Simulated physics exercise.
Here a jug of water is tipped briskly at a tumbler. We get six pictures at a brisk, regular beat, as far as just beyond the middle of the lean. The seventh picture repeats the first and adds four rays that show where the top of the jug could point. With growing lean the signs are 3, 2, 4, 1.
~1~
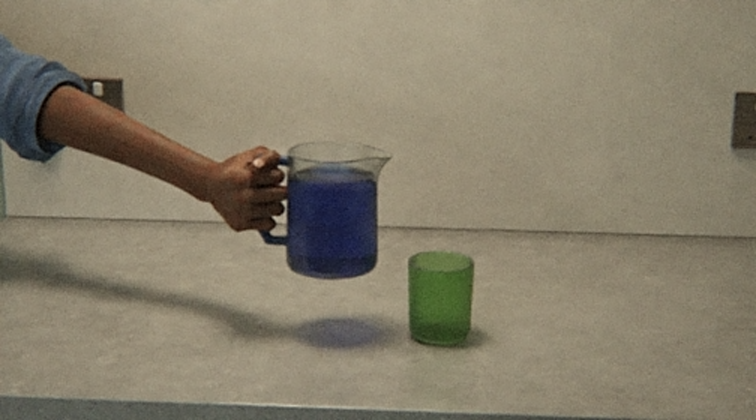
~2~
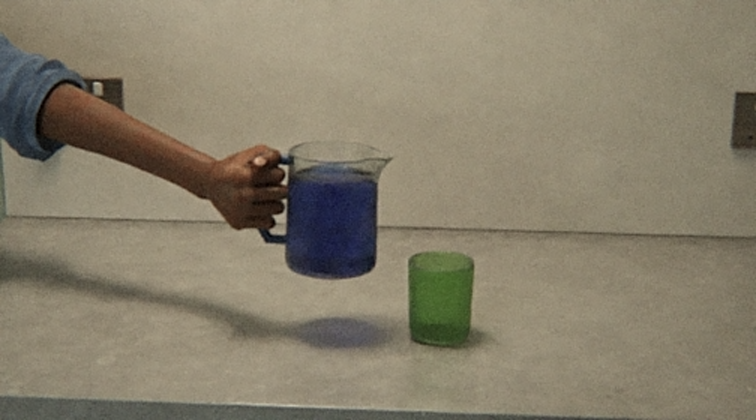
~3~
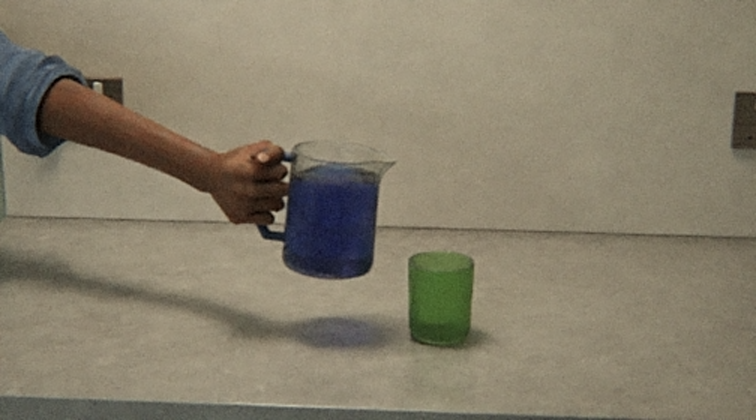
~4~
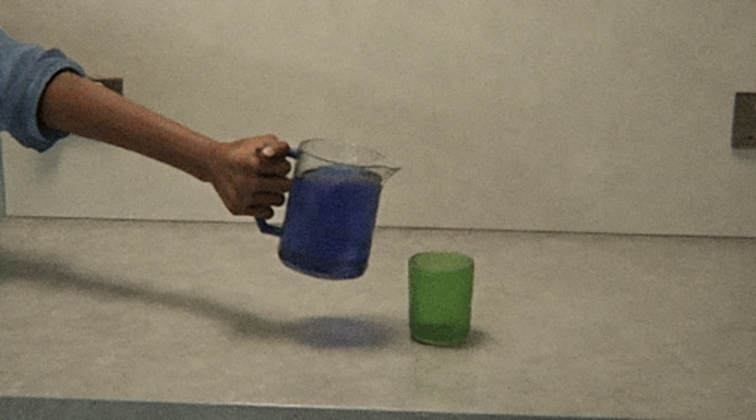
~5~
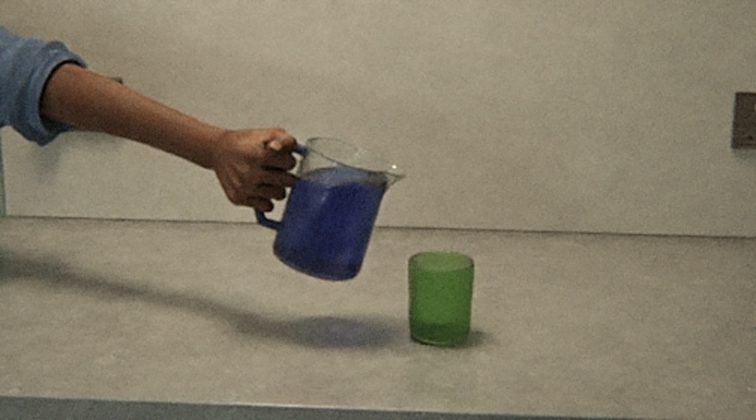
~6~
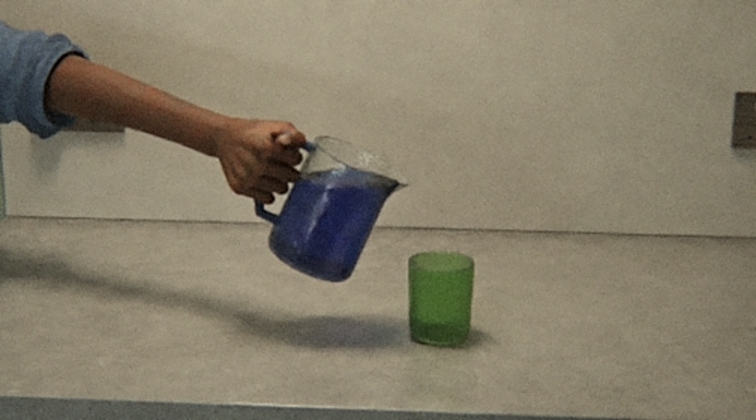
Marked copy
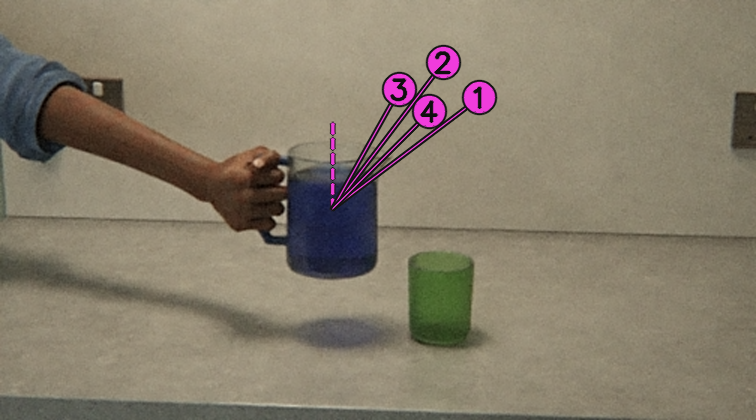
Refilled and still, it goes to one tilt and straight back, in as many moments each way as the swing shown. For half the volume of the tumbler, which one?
Best: 1.
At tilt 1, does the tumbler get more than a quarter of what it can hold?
Yes, clearly.
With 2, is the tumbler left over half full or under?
Under half.
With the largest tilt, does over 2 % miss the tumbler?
No.
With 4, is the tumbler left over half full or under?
Under.
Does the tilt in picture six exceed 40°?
No, it does not.
On the marked copy, 1 at (466, 107); 2 at (433, 75); 3 at (391, 104); 4 at (417, 123).
With 1, the tumbler ends with about 48 % of what it can hold.
With 2, the tumbler ends with about 14 % of what it can hold.
With 3, the tumbler ends with about 4 % of what it can hold.
With 4, the tumbler ends with about 28 % of what it can hold.
